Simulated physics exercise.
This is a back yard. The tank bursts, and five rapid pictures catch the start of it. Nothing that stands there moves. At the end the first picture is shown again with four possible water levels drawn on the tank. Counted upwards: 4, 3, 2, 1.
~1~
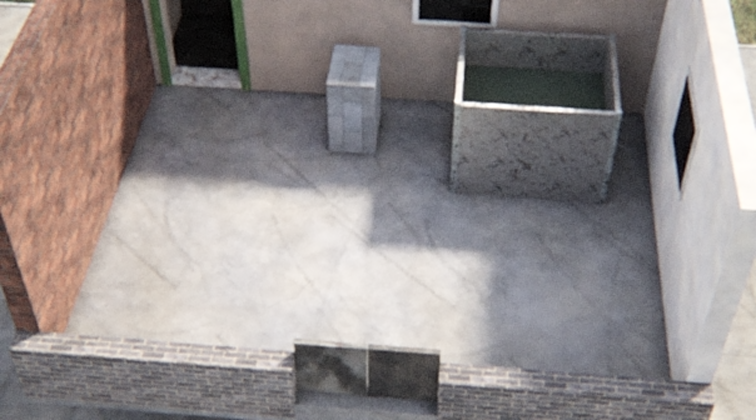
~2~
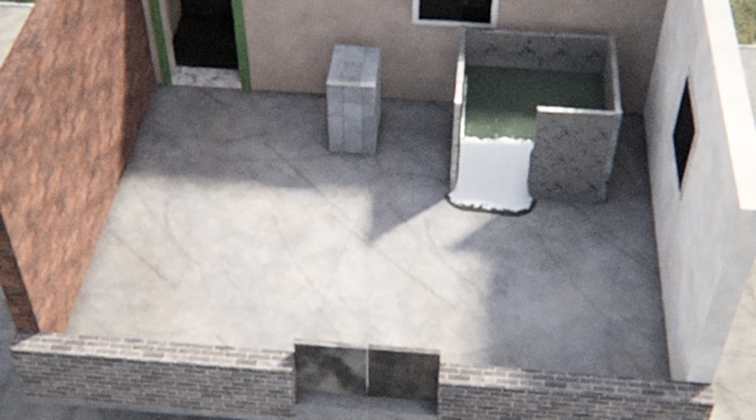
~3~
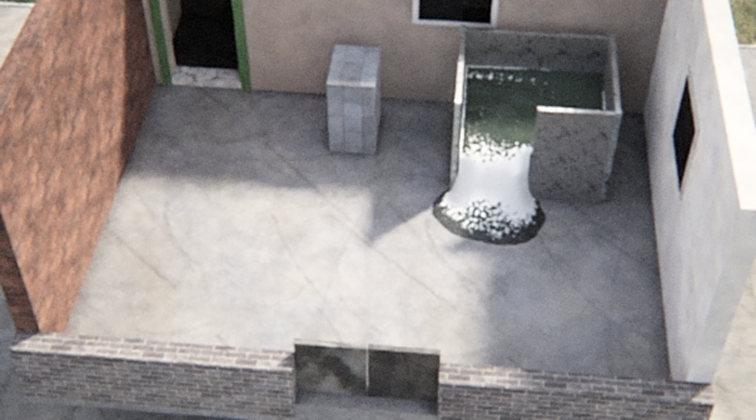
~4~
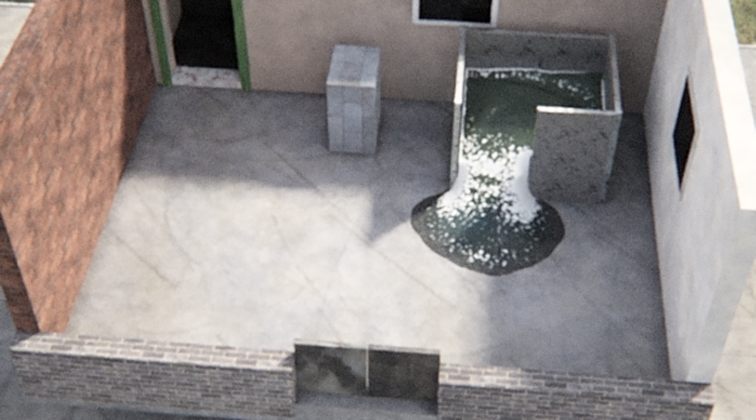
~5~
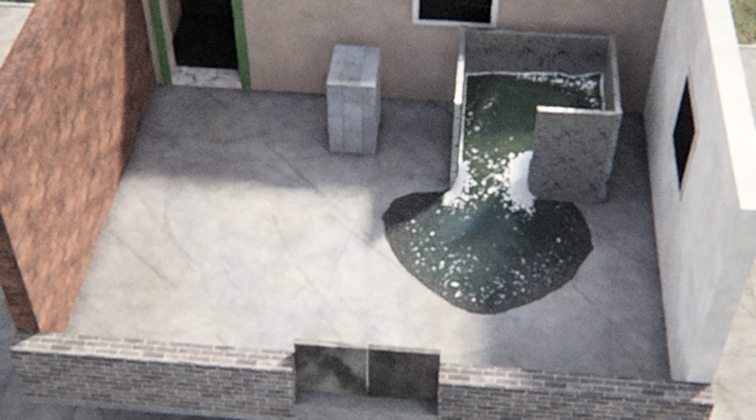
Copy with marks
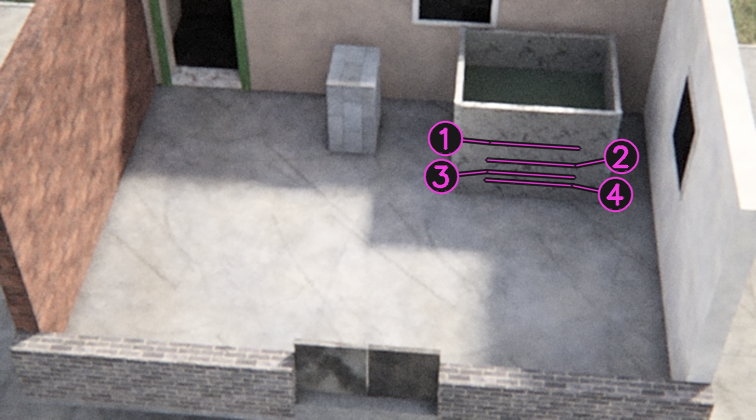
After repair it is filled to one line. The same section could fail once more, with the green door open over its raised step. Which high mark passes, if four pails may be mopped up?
Line 1 just does it.
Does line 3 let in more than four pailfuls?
No, that is safe.
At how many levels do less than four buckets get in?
All four.
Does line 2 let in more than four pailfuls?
No.
On the marked copy, 1 at (533, 145); 2 at (531, 162); 3 at (530, 174); 4 at (529, 182); from the bottom up 4, 3, 2, 1.
With 1, a splash gets over, under a bucket.
With 2, nothing gets over.
With 3, nothing gets over.
With 4, nothing gets over.
